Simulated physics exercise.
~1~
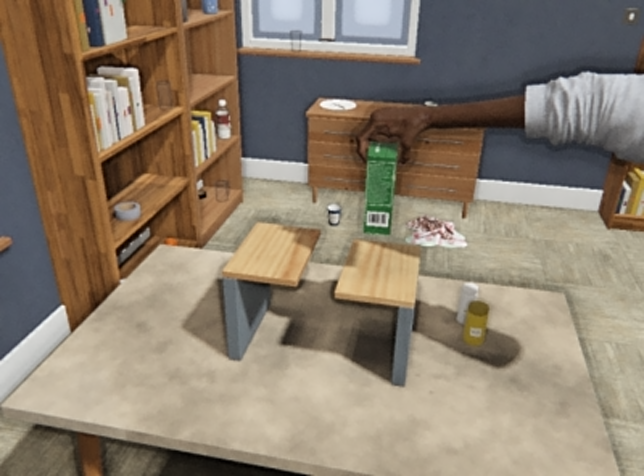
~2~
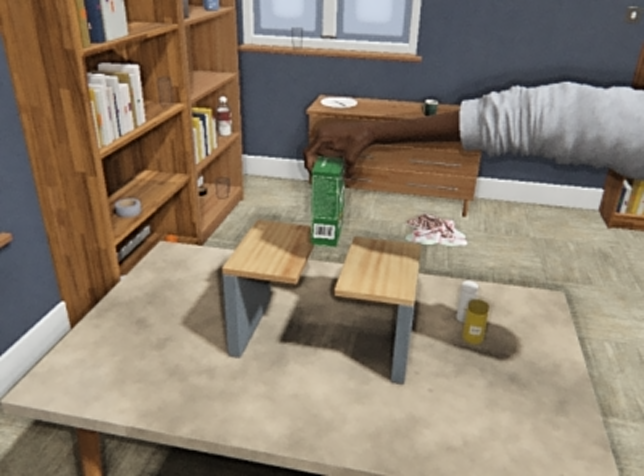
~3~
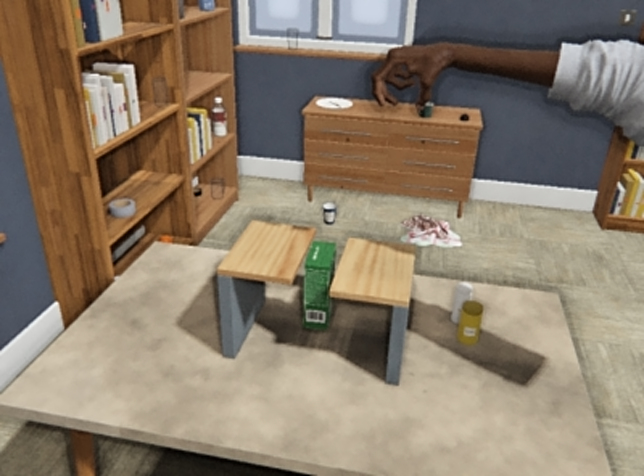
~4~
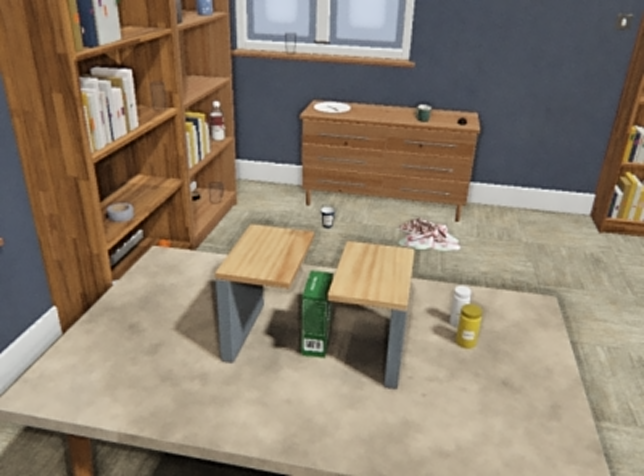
The video shows a hand holding a green packet above two wooden-topped supports on a table, moving it left and releasing it. The packet drops upright through the gap between them to the table as the hand withdraws, while white and yellow shakers stay in place.
